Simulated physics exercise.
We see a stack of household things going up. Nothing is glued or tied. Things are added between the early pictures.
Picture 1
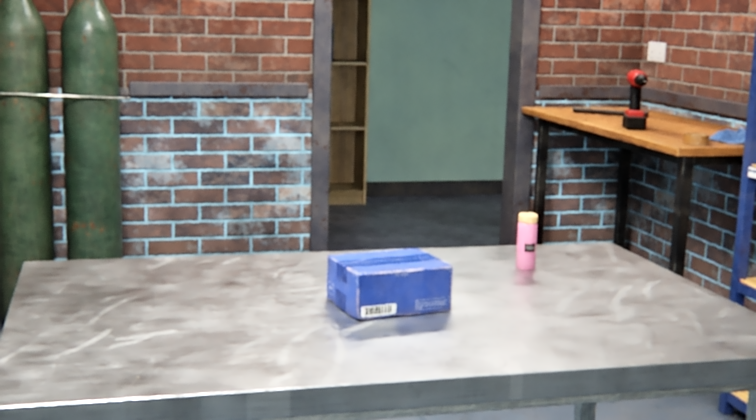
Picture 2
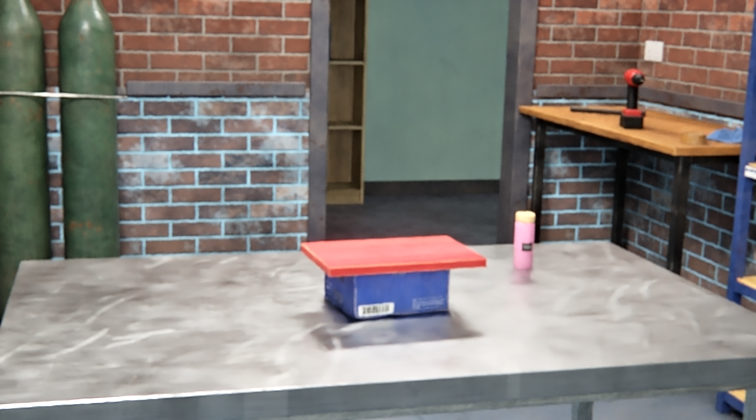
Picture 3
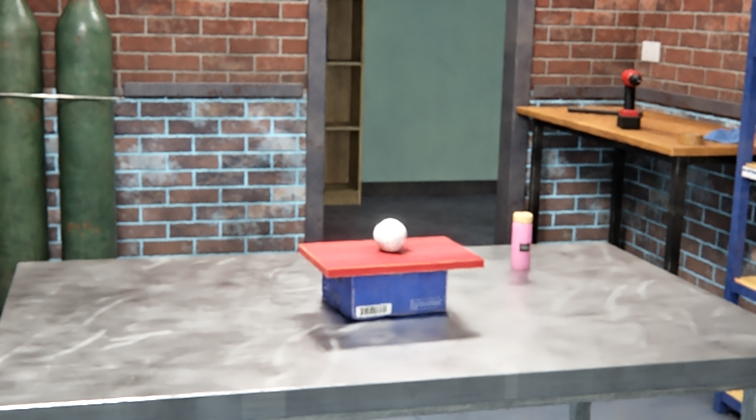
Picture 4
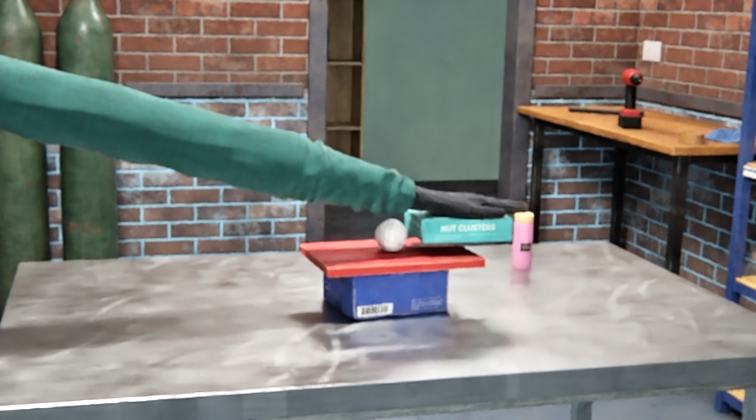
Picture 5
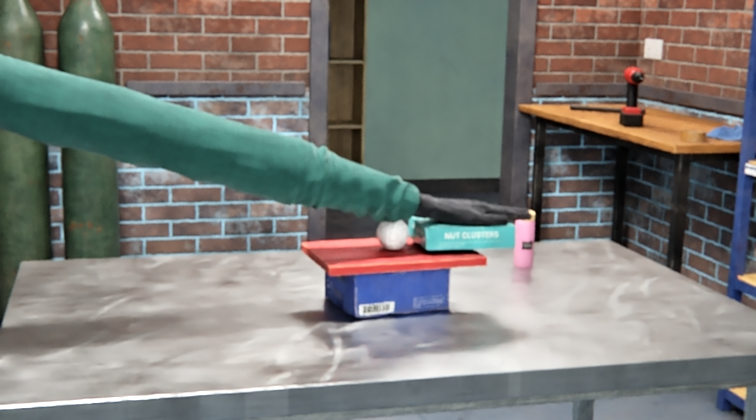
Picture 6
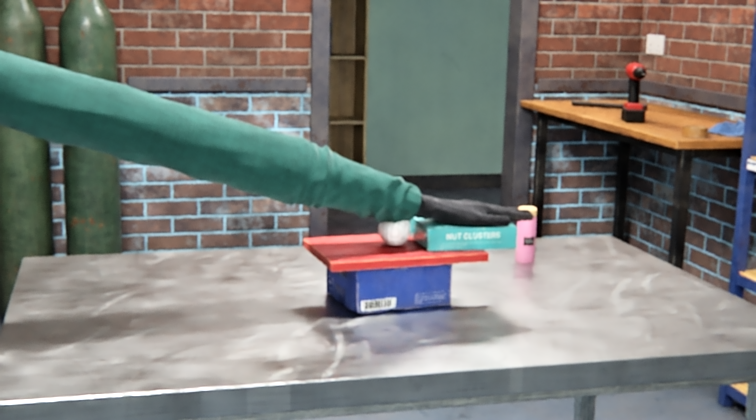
A green-sleeved arm with a dark hand reaches in from the left over a grey table, seen from slightly above in a brick-walled workshop. A blue box sits centrally, with a pink bottle to its right and green cylinders behind. A red board, then a white ball-like object appear on the box, and the hand lowers a turquoise packet beside it as the view shifts slightly.
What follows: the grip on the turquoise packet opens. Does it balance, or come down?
Here the pile stays up.
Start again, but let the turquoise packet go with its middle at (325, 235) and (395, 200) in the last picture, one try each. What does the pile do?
In the first case it holds; in the second case it loses its balance.
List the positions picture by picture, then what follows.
In the first picture, the last thing is not in view yet; blue box (389, 283).
In the second picture, the last thing is not in view yet.
In the third picture, the last thing is not in view yet; blue box (384, 283).
In the fourth picture, coming down; turquoise packet (458, 224); white onion (391, 235).
In the fifth picture, coming down; turquoise packet (461, 231); blue box (387, 281).
In the sixth picture, in place under the hand; turquoise packet (463, 232); white onion (395, 229).
Then, 0.50 s on from there, no change.
Then, 1.30 s on from there, turquoise packet resting near (463, 232).
In the end, all 5 unmoved. At the end, from the last picture's camera, turquoise packet near (464, 232). The pile holds.
